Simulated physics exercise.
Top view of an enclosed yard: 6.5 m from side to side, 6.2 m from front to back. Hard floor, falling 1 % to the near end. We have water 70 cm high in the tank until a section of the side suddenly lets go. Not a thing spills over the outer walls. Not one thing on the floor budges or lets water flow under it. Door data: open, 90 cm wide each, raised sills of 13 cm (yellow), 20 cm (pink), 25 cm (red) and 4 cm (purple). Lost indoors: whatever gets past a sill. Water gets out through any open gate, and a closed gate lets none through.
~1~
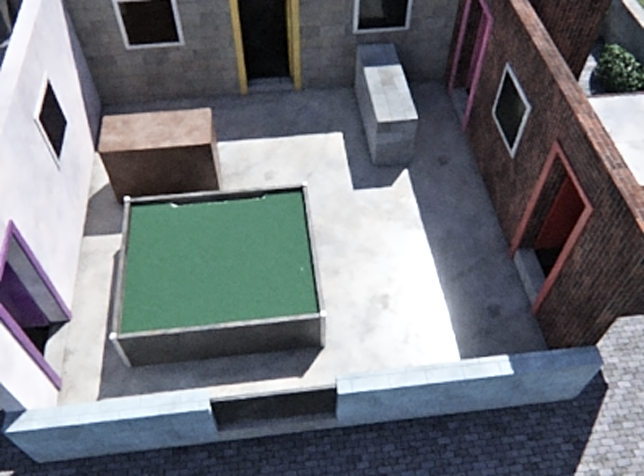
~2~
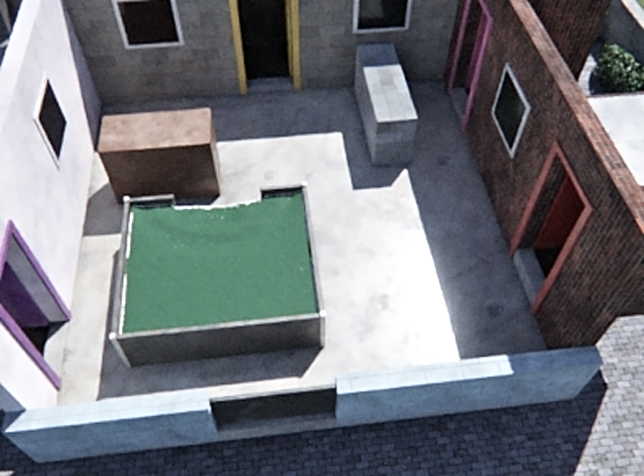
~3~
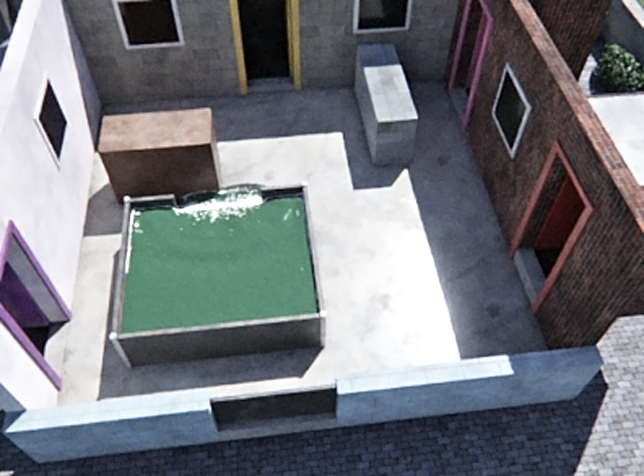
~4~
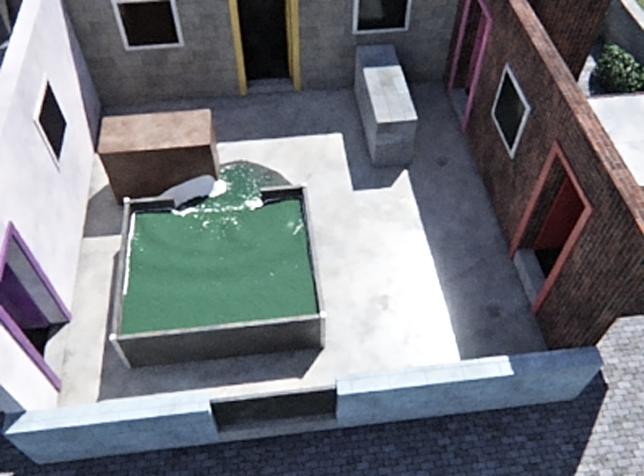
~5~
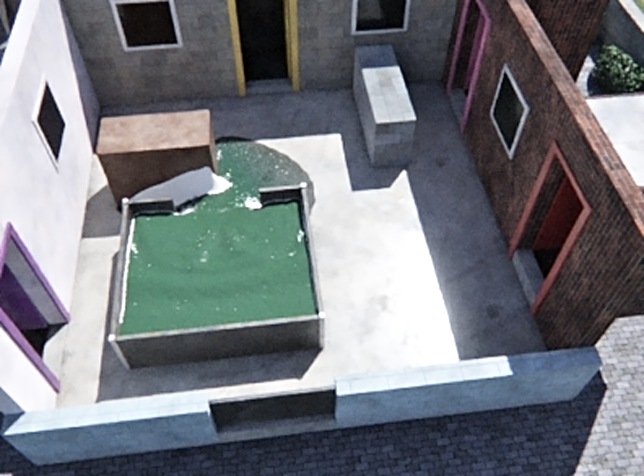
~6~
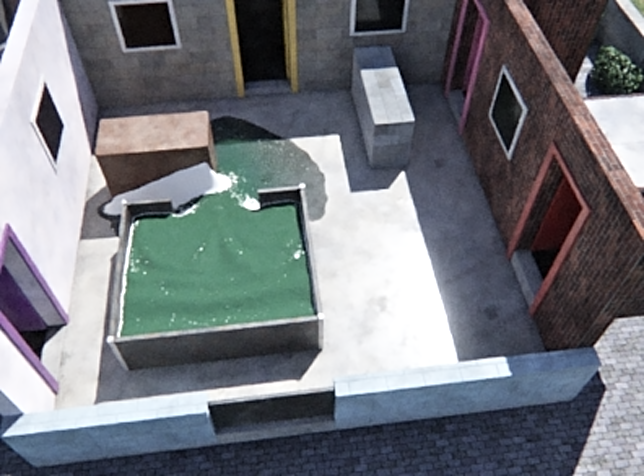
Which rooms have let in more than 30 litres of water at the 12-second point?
The room behind the yellow door is above 30 litres; the room behind the pink door is at or below 30 litres; the room behind the red door is at or below 30 litres; the room behind the purple door is above 30 litres.
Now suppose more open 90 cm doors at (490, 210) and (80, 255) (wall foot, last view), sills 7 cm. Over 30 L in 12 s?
Check, in order - pass / fail.
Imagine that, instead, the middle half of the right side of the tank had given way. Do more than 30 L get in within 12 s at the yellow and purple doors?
Yellow short, purple beyond.
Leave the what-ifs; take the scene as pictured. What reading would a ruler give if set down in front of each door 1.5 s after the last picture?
In cm: Yellow 29, pink 0, red 0, purple 5.
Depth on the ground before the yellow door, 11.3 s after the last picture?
It's some 9.0 centimetres deep.
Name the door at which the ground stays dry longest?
The red door is last.
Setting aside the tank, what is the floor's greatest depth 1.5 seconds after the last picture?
Around 44 centimetres deep.
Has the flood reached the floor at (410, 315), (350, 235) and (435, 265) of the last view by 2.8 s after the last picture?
In that order: Dry, dry, not reached.
Then, 0.7 s after the last picture water covers 25 % of the floor and is deepest (55 cm) near (208, 203); yellow door 25 cm at the sill, 14 L in, pink door not reached, red door not reached, purple door not reached.
Then, 1.5 s after the last picture water covers 45 % of the floor and is deepest (44 cm) near (208, 203); yellow door 29 cm at the sill, 81 L in, pink door not reached, red door not reached, purple door 5 cm at the sill, 0 L in.
Then, 2.8 s after the last picture water covers 60 % of the floor and is deepest (32 cm) near (208, 203); yellow door 22 cm at the sill, 156 L in, pink door 7 cm at the sill, 0 L in, red door not reached, purple door 4 cm at the sill, 0 L in.
Then, 6.3 s after the last picture water covers 95 % of the floor and is deepest (24 cm) near (512, 380); yellow door 16 cm at the sill, 198 L in, pink door 4 cm at the sill, 0 L in, red door 4 cm at the sill, 0 L in, purple door 6 cm at the sill, 35 L in.
Then, 11.3 s after the last picture water covers 95 % of the floor and is deepest (18 cm) near (538, 377); yellow door 9 cm at the sill, 210 L in, pink door 2 cm at the sill, 0 L in, red door 14 cm at the sill, 0 L in, purple door 8 cm at the sill, 91 L in.
